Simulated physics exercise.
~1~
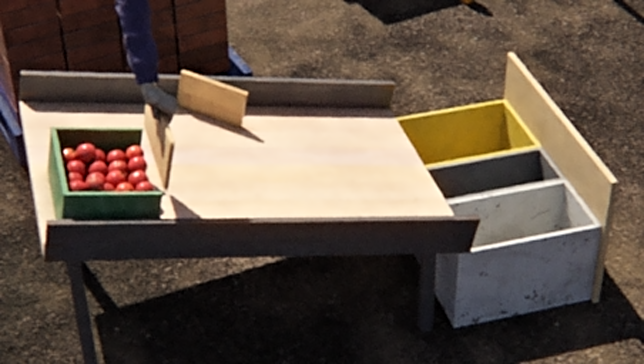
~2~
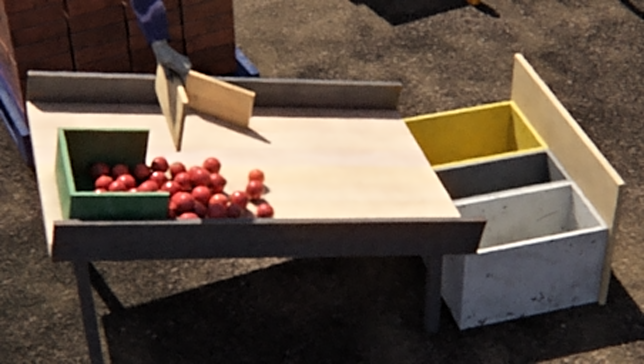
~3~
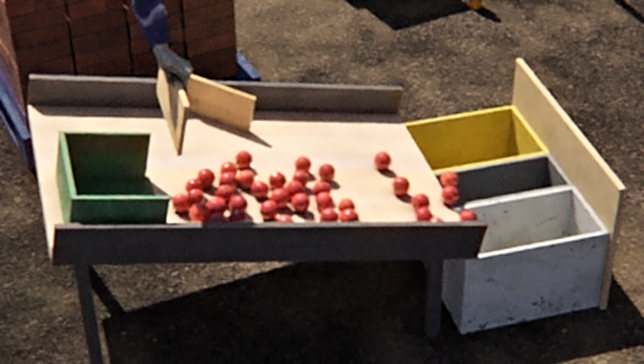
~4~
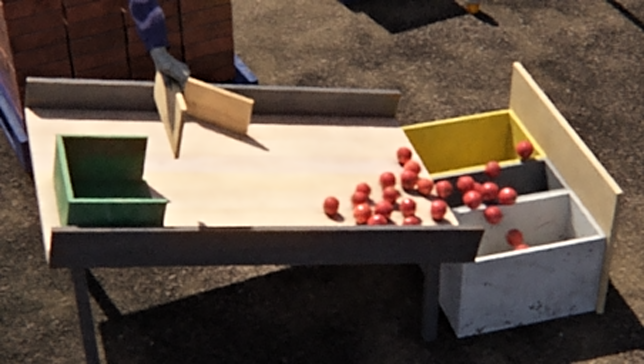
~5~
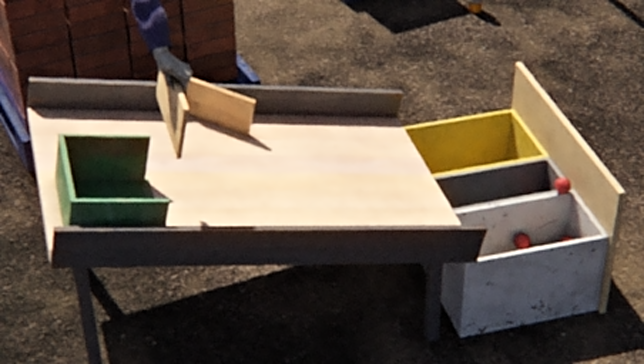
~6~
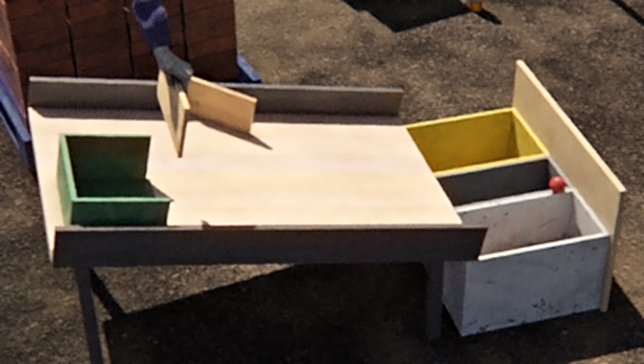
Red tomatoes fill a green pen at the left end of a pale sloping table, seen outdoors from above by a slightly swaying camera. At the right stand a yellow bin at the back, a grey tote in the middle and a white tub nearest us. A gloved hand lifts the wooden gate clear, and the tomatoes spill out beside an angled board. They spread rightward across the table and tumble off its end, mostly toward the grey and white containers. Finally the pen and table are empty, with one tomato still visible near the far edge of the grey tote.
